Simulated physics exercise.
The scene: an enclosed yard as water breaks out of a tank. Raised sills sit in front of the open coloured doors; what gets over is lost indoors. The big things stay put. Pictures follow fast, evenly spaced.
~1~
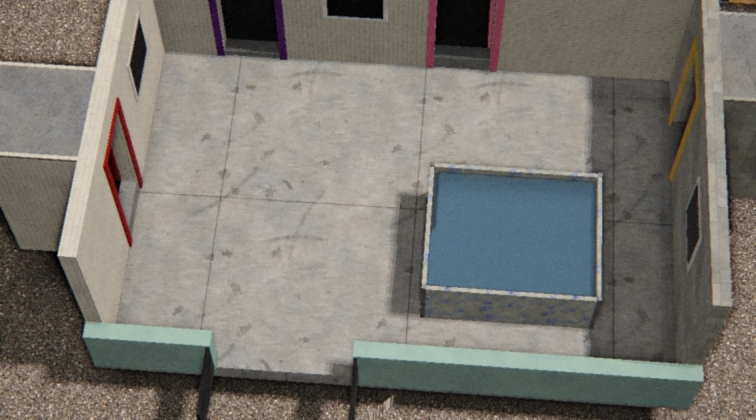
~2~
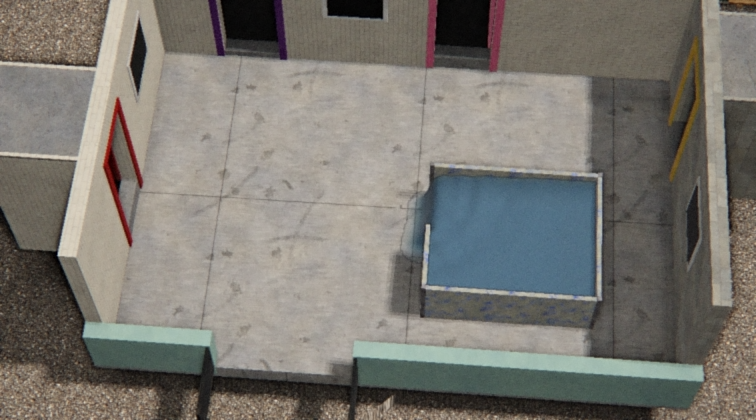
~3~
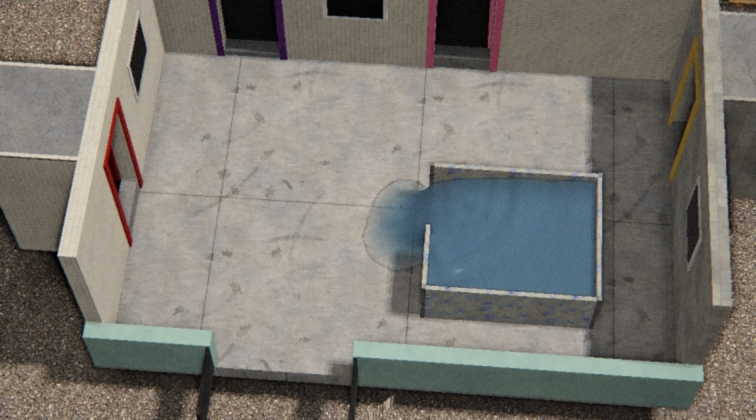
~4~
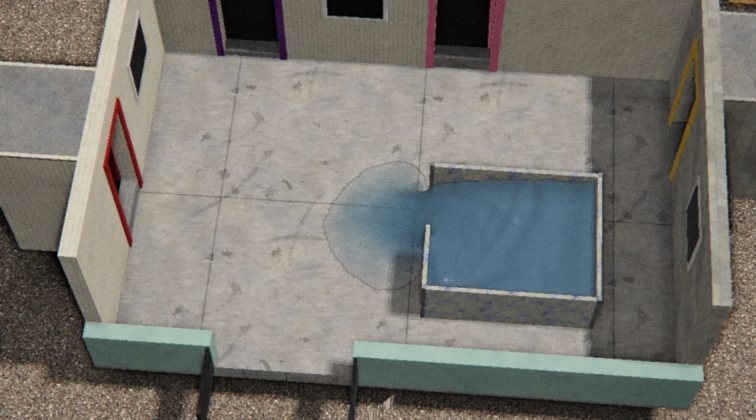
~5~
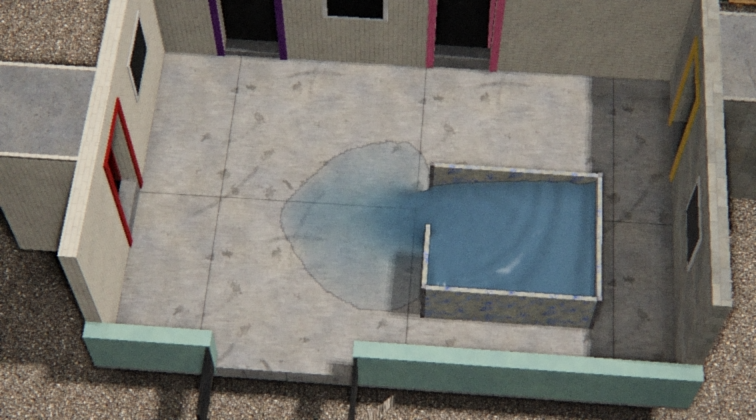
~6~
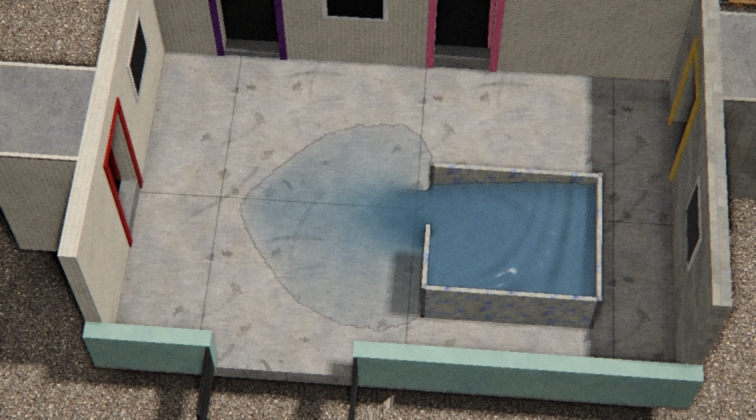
The video shows a walled yard with coloured doorways and a tank of blue water on the right; water pours through a gap in the tank's left side and spreads leftward across the pale floor in a widening, rounded sheet.
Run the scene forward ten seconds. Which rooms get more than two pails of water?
As I see it, the yellow door stays at or under the cap there. The red door stays at or under the cap there. The pink door stays at or under the cap there. The purple door tips over the cap there.
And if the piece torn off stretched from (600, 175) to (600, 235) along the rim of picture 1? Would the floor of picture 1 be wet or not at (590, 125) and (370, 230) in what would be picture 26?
Taking them in turn: Swamped and untouched.
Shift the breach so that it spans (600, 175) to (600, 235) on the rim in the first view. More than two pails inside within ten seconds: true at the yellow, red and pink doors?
Yellow: Above the limit, red: Below the limit, pink: Below the limit.
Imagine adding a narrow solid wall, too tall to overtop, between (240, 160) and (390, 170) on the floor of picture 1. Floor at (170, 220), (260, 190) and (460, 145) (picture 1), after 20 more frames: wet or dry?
Taking the points in the order given, they are inundated, inundated and high and dry.
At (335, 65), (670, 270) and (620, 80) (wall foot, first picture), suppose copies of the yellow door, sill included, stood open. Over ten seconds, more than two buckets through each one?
Well, the first remains within bounds, the next remains within bounds, and the last remains within bounds.
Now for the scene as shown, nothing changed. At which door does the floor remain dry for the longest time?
My answer: The yellow door.
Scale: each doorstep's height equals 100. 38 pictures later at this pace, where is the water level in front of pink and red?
Roughly 20 % and 60 %, respectively.
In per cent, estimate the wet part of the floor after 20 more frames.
My estimate is close to 50 per cent.
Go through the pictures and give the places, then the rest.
Still water in the tank at (513, 233), in the first picture.
Water pours out at (431, 215) and has run to (413, 257), in the second picture.
Water pours out at (431, 217) and has run to (370, 243), in the third picture.
The front is at (331, 234), out from the gap at (431, 218), in the fourth picture.
The front is at (286, 217), out from the gap at (431, 218), in the fifth picture.
Water pours out at (431, 218) and has run to (248, 207), in the sixth picture.
A moment on, water covers 45 % of the floor; the yellow door not reached, the red door wet at the sill, nothing in, the pink door not reached, the purple door not reached.
Next, water covers 50 % of the floor; the yellow door not reached, the red door wet at the sill, nothing in, the pink door not reached, the purple door under two buckets in.
Then, water covers 50 % of the floor; the yellow door not reached, the red door under two buckets in, the pink door not reached, the purple door over two buckets in.
Later, water covers 65 % of the floor; the yellow door not reached, the red door under two buckets in, the pink door wet at the sill, nothing in, the purple door over two buckets in.
In the end, water covers 95 % of the floor; the yellow door wet at the sill, nothing in, the red door under two buckets in, the pink door wet at the sill, nothing in, the purple door far over two buckets in.
